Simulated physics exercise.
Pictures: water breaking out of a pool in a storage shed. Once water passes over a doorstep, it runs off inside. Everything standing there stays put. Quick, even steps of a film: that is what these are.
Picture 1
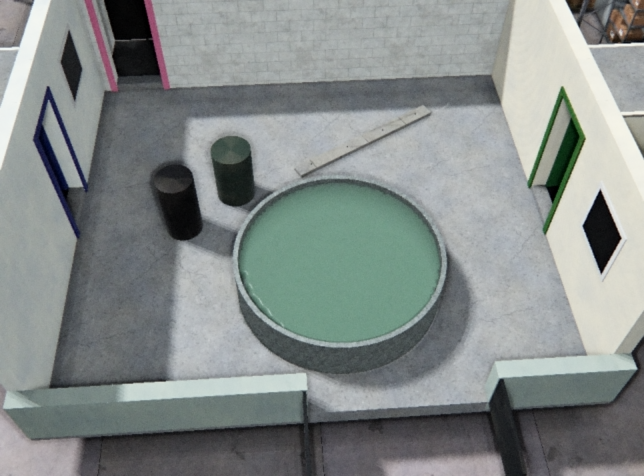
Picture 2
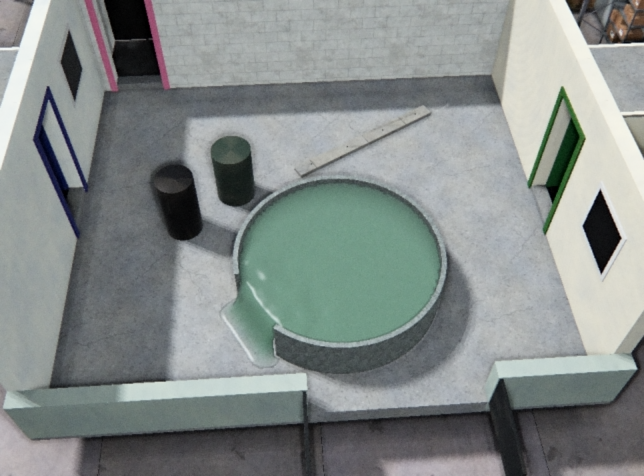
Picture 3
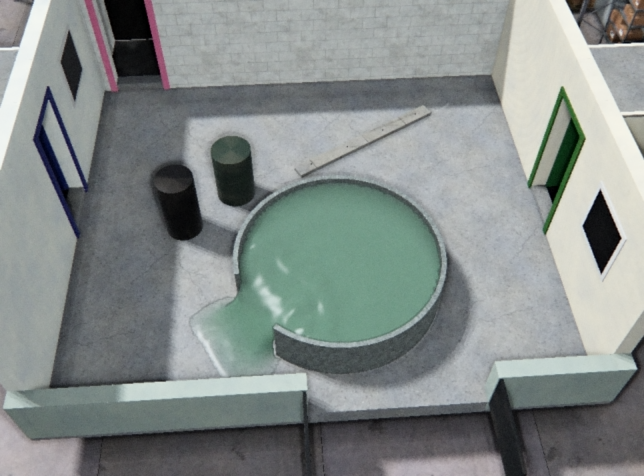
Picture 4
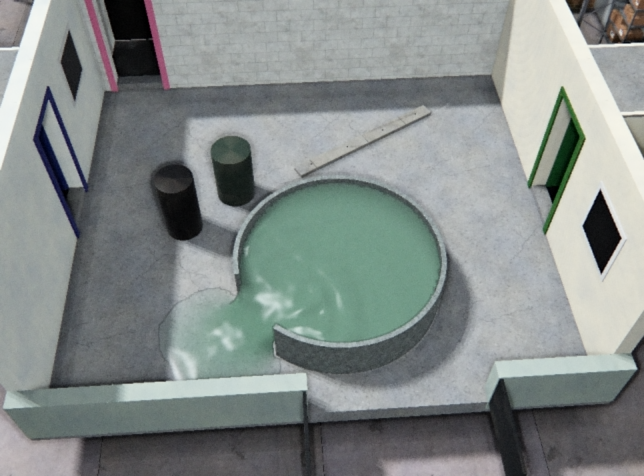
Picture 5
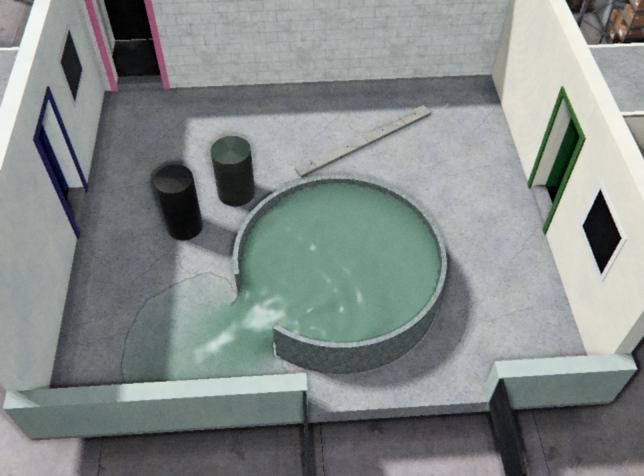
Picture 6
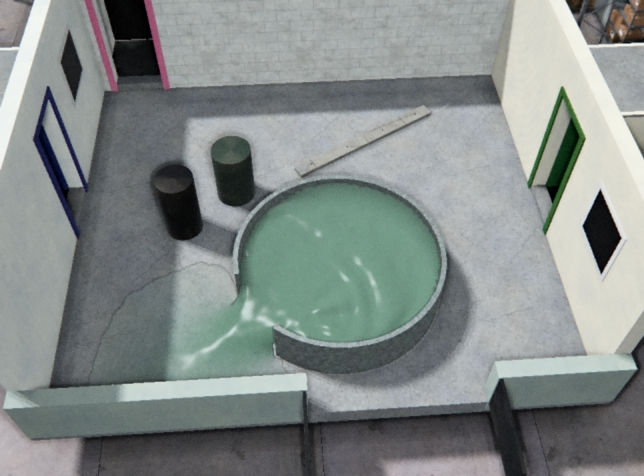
Green water breaks out of the round pool's lower left side and spreads across the floor.
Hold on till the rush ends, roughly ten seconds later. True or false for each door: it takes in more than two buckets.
For the pink door, true; for the green door, false; for the blue door, false.
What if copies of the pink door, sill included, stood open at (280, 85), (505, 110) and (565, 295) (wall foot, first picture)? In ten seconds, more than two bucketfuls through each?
Lab note, doors in listed order: Under the limit, under the limit, under the limit.
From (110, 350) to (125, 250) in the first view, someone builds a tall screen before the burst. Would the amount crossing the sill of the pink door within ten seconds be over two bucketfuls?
Result - the pink one tops the threshold.
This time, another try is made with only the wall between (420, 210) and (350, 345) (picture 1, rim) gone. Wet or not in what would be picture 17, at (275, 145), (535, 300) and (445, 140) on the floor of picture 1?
Untouched, soaked, untouched.
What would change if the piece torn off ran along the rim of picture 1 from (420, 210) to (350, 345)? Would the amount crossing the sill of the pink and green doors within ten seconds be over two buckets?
As I see it, the pink door stays short of it and the green door tops the mark too.
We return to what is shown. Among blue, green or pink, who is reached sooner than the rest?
The blue one.
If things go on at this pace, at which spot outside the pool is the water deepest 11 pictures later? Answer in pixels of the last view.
It should be deepest at about (46, 413).
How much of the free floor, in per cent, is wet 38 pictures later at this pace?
That works out to some 65 in a hundred.
A moment on, water covers 15 % of the floor; the pink door not reached, the green door not reached, the blue door not reached.
Next, water covers 20 % of the floor; the pink door not reached, the green door not reached, the blue door not reached.
Then, water covers 40 % of the floor; the pink door wet at the sill, nothing in, the green door not reached, the blue door wet at the sill, nothing in.
Later, water covers 65 % of the floor; the pink door far over two buckets in, the green door not reached, the blue door wet at the sill, nothing in.
In the end, water covers 85 % of the floor; the pink door far over two buckets in, the green door wet at the sill, nothing in, the blue door wet at the sill, nothing in.
